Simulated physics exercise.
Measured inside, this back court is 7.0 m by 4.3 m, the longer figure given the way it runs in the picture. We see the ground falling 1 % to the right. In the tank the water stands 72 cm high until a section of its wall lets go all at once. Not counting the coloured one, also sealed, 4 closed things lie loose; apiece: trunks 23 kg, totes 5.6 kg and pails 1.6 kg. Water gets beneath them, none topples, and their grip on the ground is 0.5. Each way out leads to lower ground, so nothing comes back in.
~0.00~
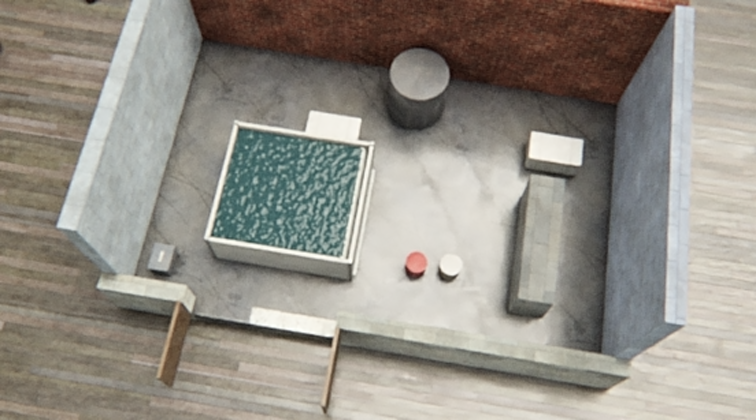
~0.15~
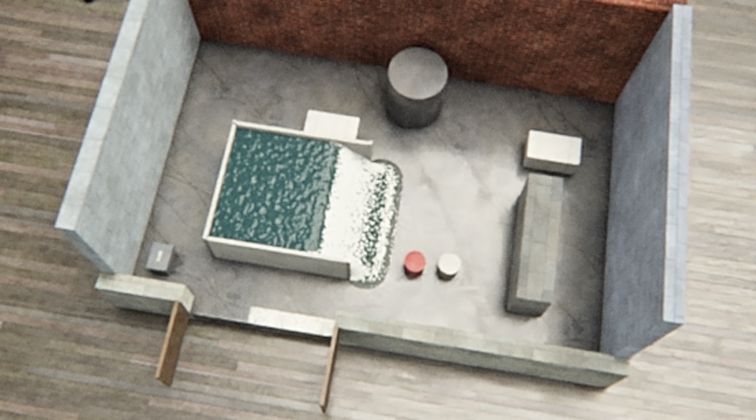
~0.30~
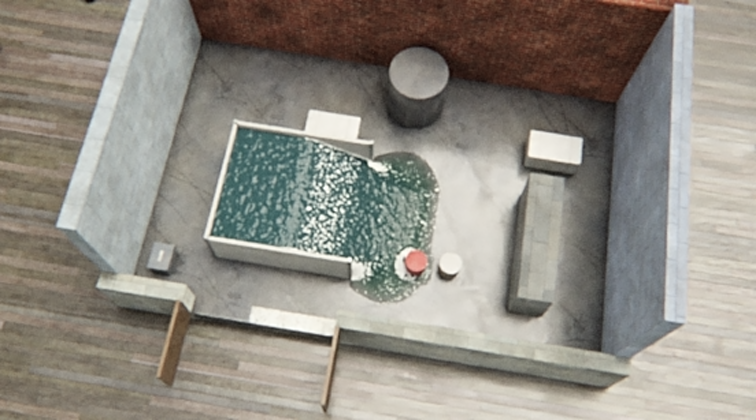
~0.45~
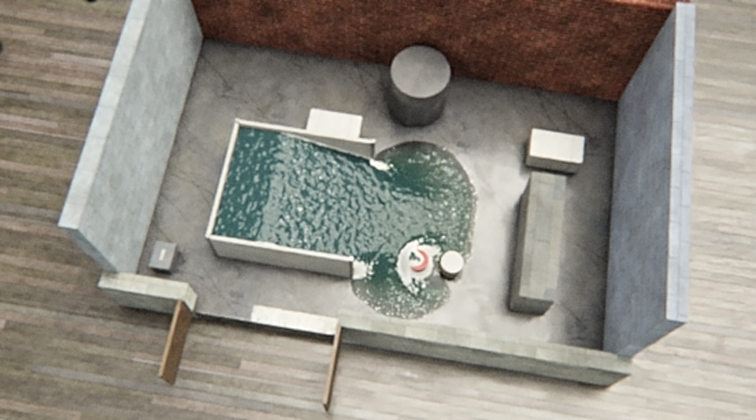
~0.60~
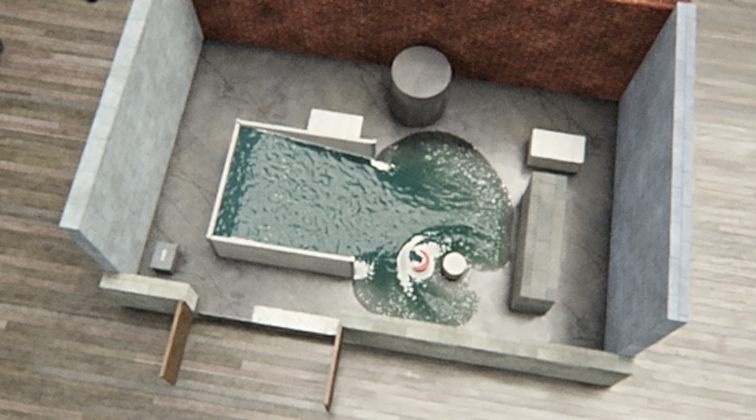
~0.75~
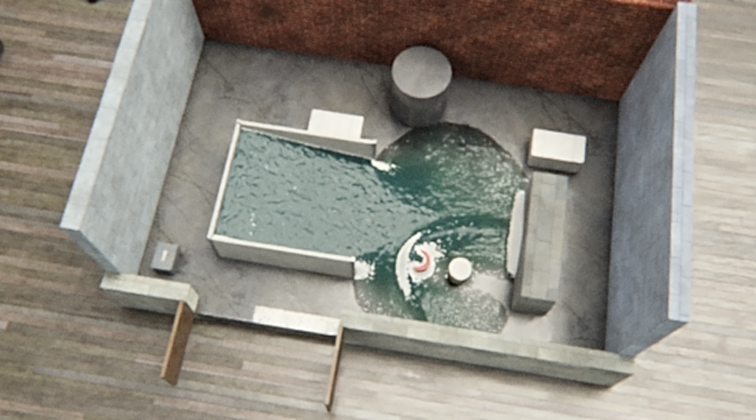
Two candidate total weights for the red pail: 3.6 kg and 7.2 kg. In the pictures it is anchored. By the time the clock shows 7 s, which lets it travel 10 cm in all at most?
Chances are neither mass keeps it still.
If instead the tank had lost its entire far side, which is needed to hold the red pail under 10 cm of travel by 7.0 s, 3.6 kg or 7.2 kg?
That way round, only the bigger mass holds.
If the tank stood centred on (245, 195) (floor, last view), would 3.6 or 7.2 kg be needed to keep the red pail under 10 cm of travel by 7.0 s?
In that case, simply put, both options fail.
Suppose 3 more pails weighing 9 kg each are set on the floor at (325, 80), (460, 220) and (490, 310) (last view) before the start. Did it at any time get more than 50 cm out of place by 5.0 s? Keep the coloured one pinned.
Taking them one by one: Below the mark; above the mark; above the mark.
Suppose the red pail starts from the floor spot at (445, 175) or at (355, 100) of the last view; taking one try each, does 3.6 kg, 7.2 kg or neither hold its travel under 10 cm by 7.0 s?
In that order: Neither is enough; neither holds.
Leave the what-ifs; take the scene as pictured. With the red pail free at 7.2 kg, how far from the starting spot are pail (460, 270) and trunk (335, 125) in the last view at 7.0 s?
200 cm and 60 cm.
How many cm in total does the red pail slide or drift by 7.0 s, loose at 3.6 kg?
Some 900 cm in all.
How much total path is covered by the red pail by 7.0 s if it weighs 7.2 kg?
It covers some 850 cm altogether.
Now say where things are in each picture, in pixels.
The red pail at (417, 262) rests on the ground; water covers 3.5 m2; 0 of 5 have shifted, in the first frame.
The red pail at (415, 261) rests on the ground; 4.5 m2 under water; 0 of 5 have shifted, in the second frame.
The red pail at (416, 261), on the bottom; 5.9 m2 under water; 0 of 5 have shifted, in the third frame.
The red pail at (418, 260), on the bottom; 7.5 m2 under water; 0 of 5 have shifted, in the fourth frame.
The red pail at (419, 260) rests on the ground; 9.2 m2 under water; 0 of 5 have shifted, in the fifth frame.
The red pail at (420, 260), on the bottom; water covers 10.6 m2; 1 of 5 have shifted, in the sixth frame.
After 1.4 s the red pail would be 174 cm from its start with 3.6 kg and 164 cm from its start with 7.2 kg; 20 cm of water round it then.
After 3.1 s the red pail would be 261 cm from its start with 3.6 kg and 252 cm from its start with 7.2 kg; 9 cm of water round it then.
After 4.9 s the red pail would be 314 cm from its start with 3.6 kg and 254 cm from its start with 7.2 kg; 16 cm of water round it then.
After 7.0 s the red pail would be 288 cm from its start with 3.6 kg and 352 cm from its start with 7.2 kg; 13 cm of water round it then.
